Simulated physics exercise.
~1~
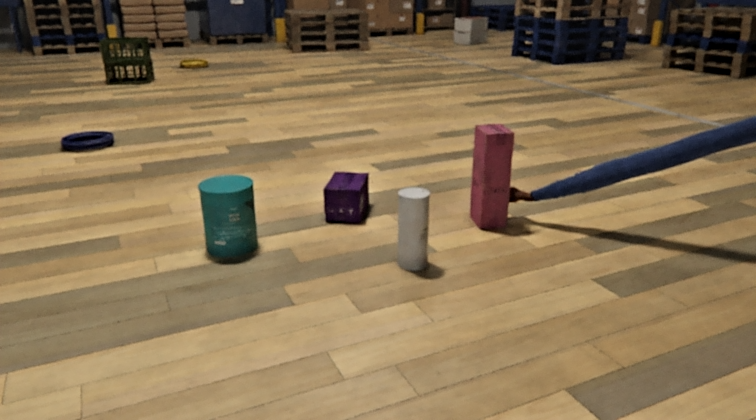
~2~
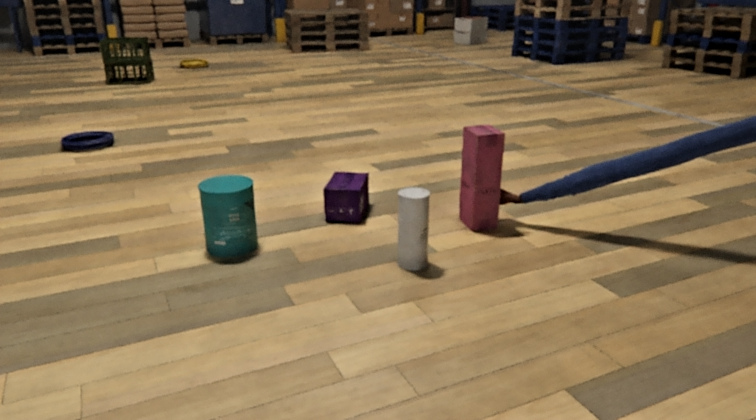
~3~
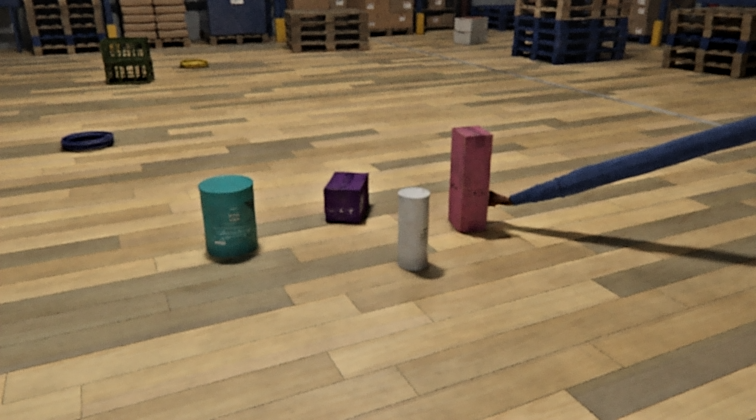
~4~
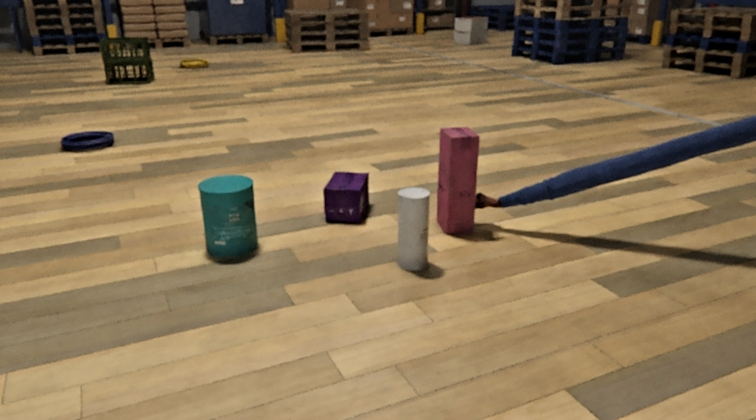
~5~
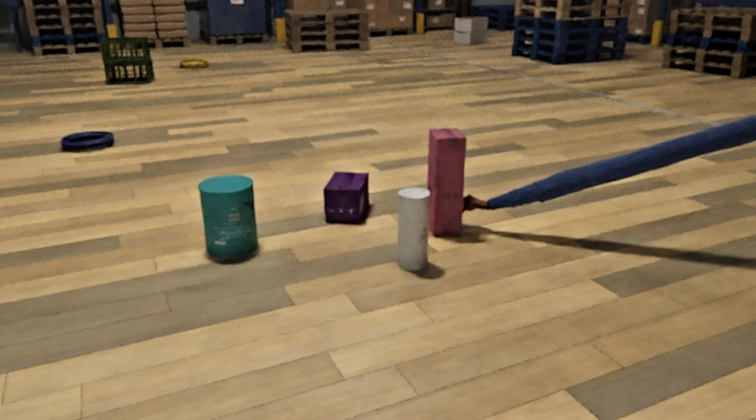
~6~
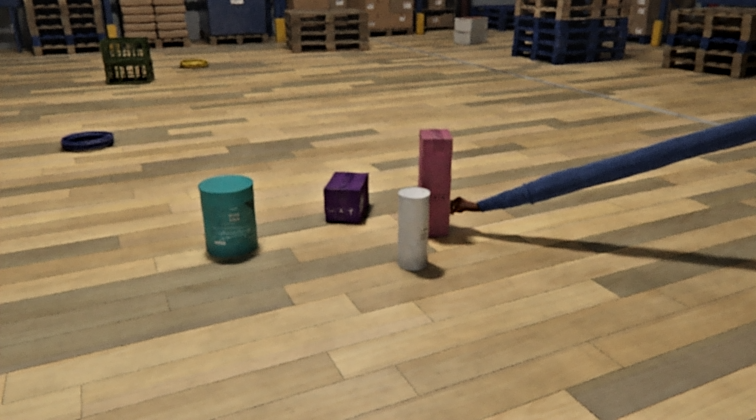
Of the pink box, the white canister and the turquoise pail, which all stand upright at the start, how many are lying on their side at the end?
None of them are lying on their side, as the pink box, the white canister and the turquoise pail all still stand upright at the end.
